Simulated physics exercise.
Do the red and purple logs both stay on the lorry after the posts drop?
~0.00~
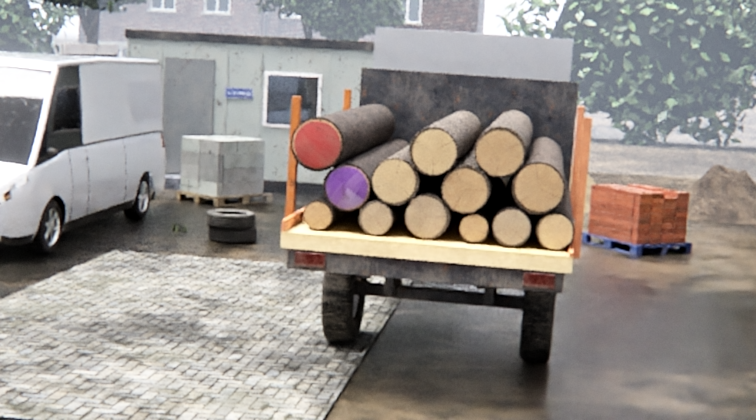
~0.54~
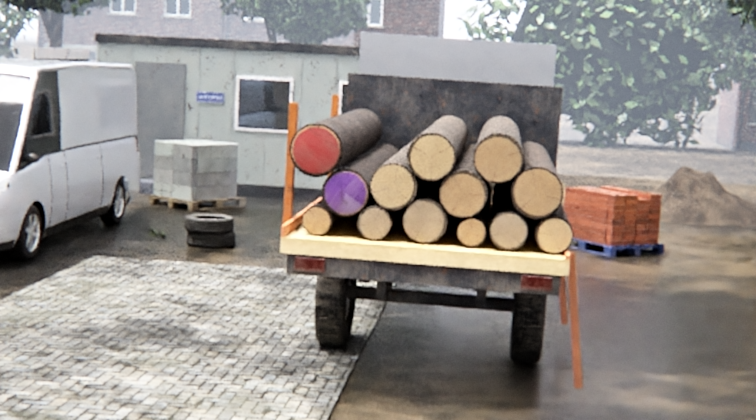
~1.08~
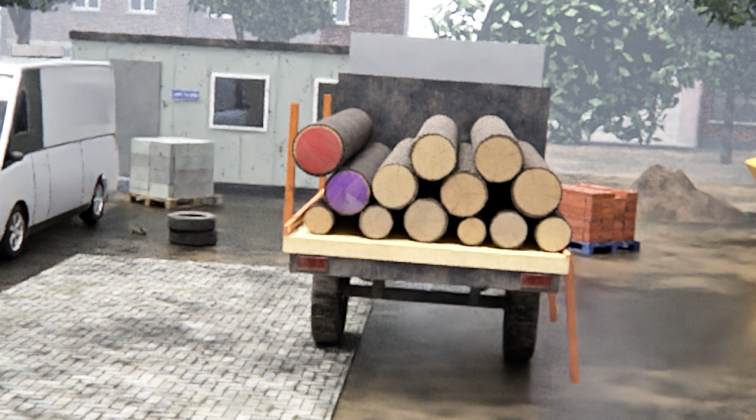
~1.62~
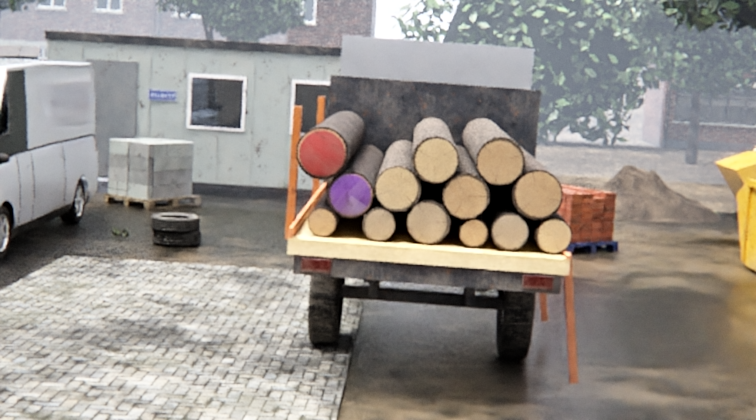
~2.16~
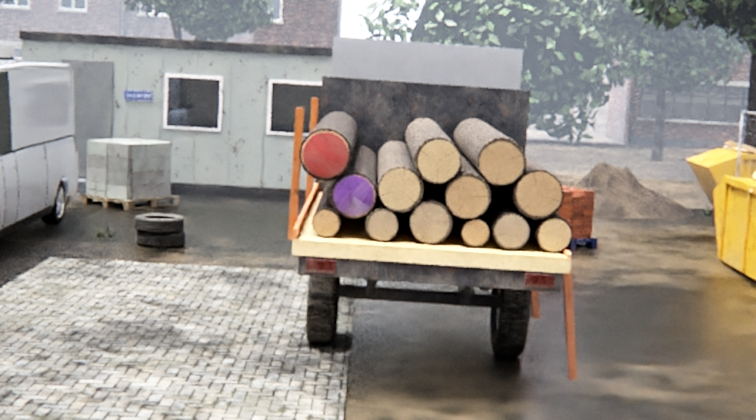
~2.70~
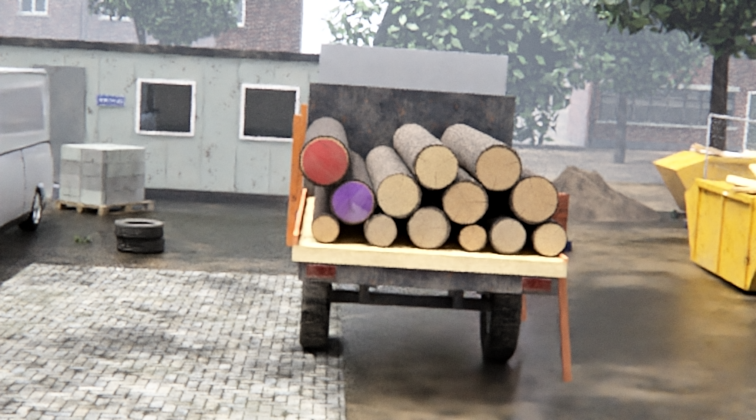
Yes, both the red log and the purple log are still on the deck at the end, resting on the other logs near the left side.
